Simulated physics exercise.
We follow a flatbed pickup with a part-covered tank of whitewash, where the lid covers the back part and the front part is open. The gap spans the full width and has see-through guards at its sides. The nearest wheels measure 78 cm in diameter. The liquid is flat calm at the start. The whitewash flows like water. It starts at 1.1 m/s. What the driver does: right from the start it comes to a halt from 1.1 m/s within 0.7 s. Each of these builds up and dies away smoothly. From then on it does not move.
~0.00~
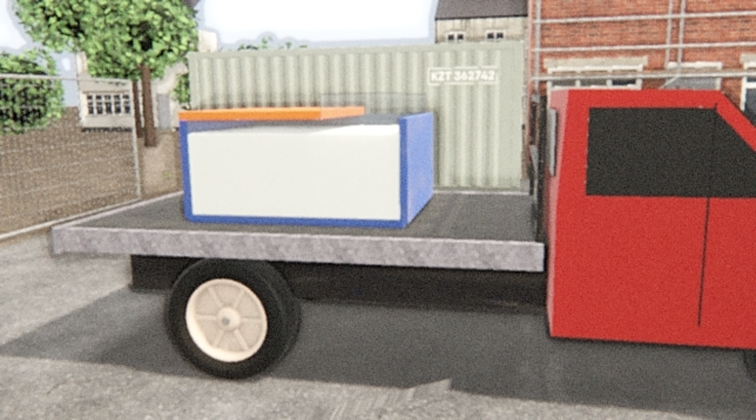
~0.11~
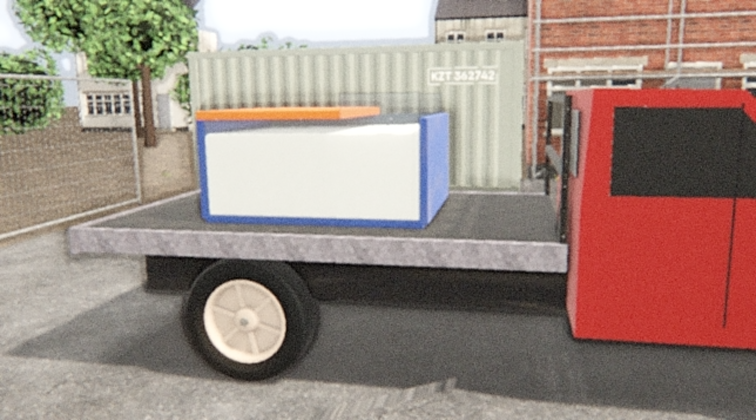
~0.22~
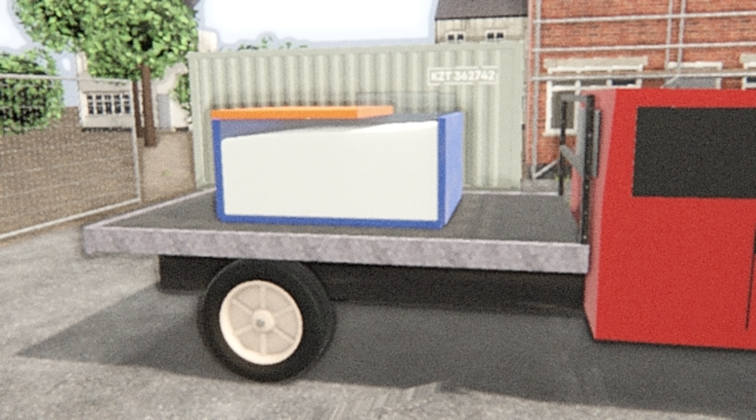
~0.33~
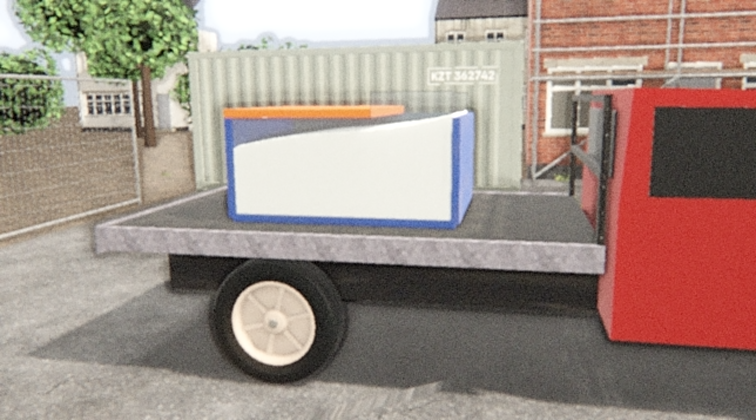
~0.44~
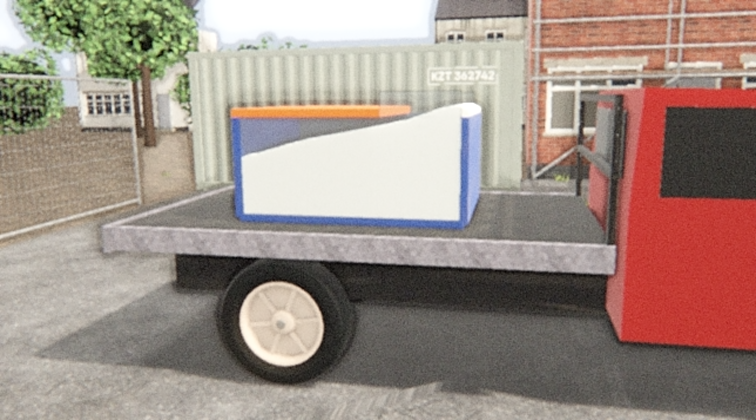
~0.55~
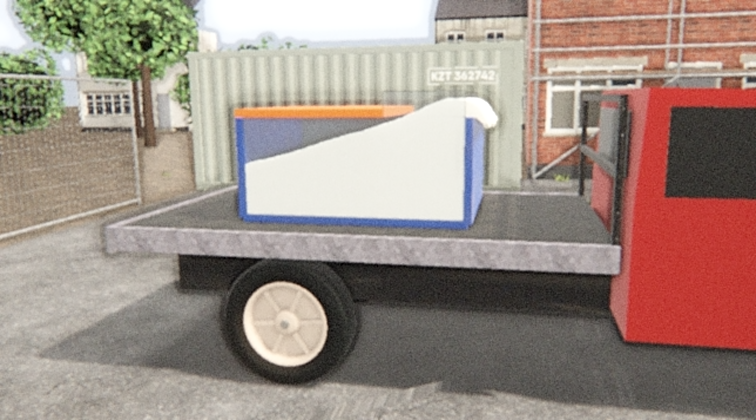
The clip opens on a red flatbed pickup rolling to the right, carrying a blue-edged tank of white liquid partly covered by an orange lid. As the truck slows, the liquid sinks at the left and climbs toward the cab, until some curls over the tank's front edge.
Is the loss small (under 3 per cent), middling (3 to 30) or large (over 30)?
The loss is middling.
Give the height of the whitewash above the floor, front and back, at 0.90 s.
Front 60 cm, back 36 cm.
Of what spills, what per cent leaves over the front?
Some 100 per cent of it.
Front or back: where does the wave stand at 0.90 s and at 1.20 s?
At the front, then the back.
By 0.90 s the surface stands 36 cm at the back and 61 cm at the front; 4 per cent is out, over the front.
By 1.20 s the surface stands 58 cm at the back and 44 cm at the front; 4 per cent is out, over the front.
By 1.50 s the surface stands 56 cm at the back and 34 cm at the front; 4 per cent is out, over the front.
By 3.59 s 6 per cent is out, over the front, 42 of 757 litres.
